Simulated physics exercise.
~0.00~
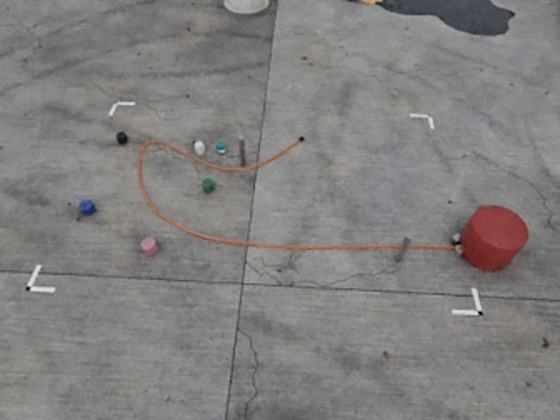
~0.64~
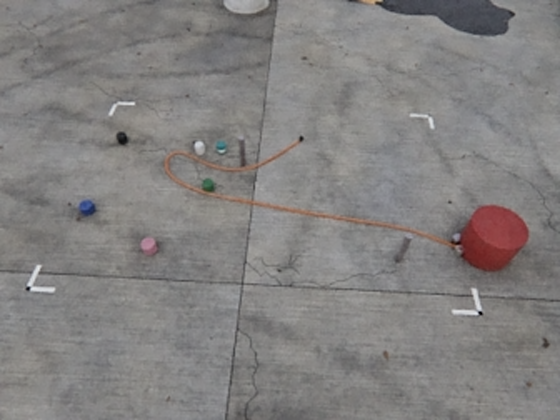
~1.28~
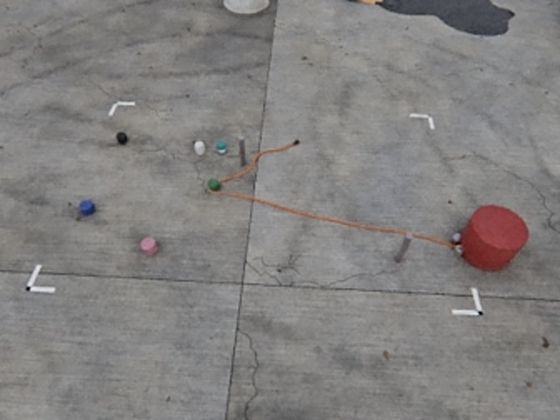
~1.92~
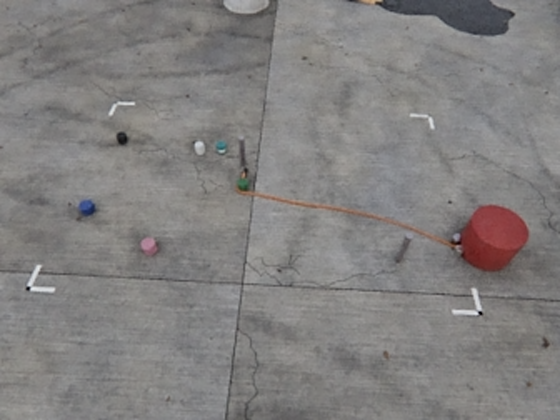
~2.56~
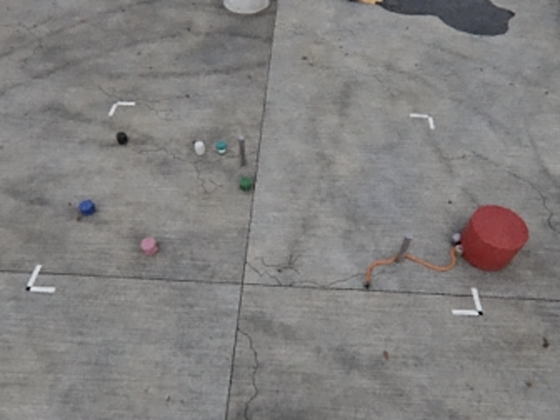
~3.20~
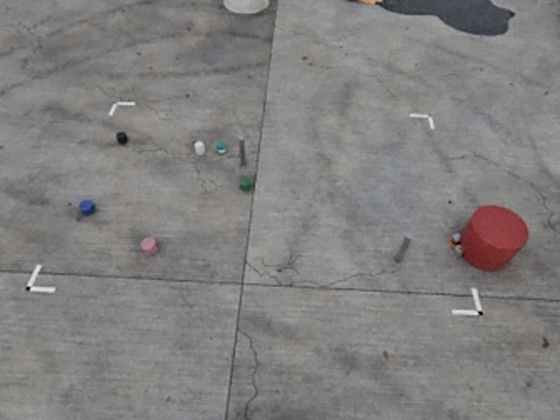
On cracked concrete, an orange cord retracting into a red drum at right, dragging a green tub slightly rightward before vanishing.
